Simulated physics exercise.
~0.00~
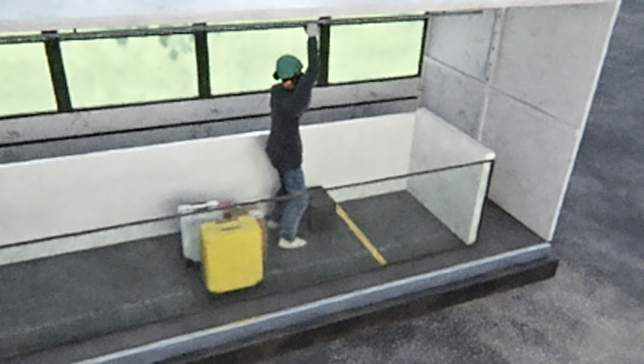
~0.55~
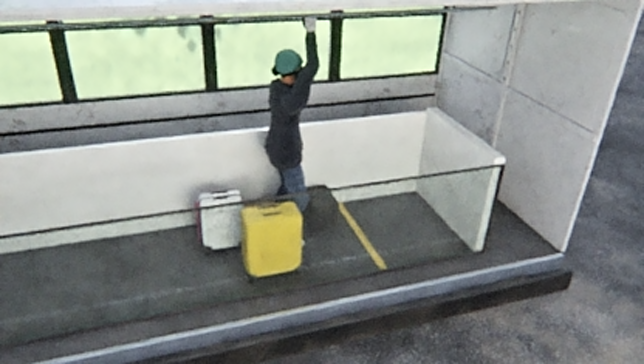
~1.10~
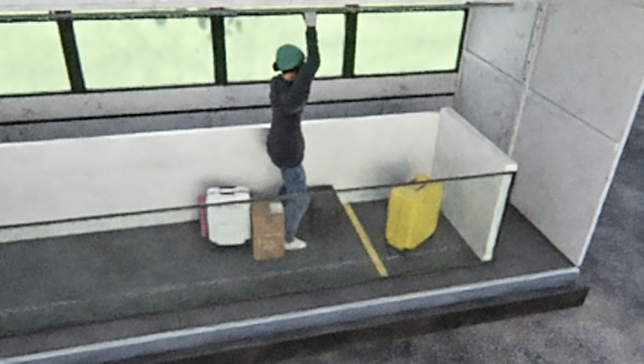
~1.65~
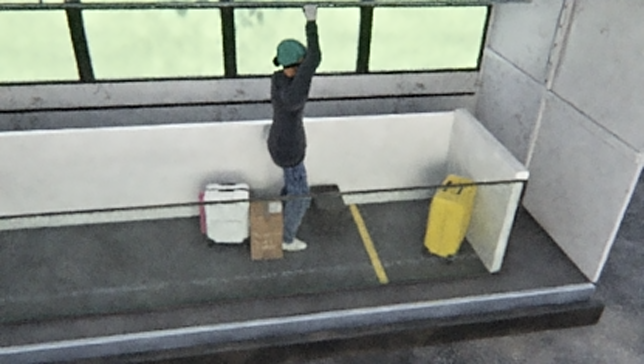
In the video, a passenger in a green cap holds an overhead rail in a standing bay while a large yellow wheeled case rolls right, passing the person and crossing the yellow line. It ends upright near the right-hand partition, while a white case and brown box remain left of the line.
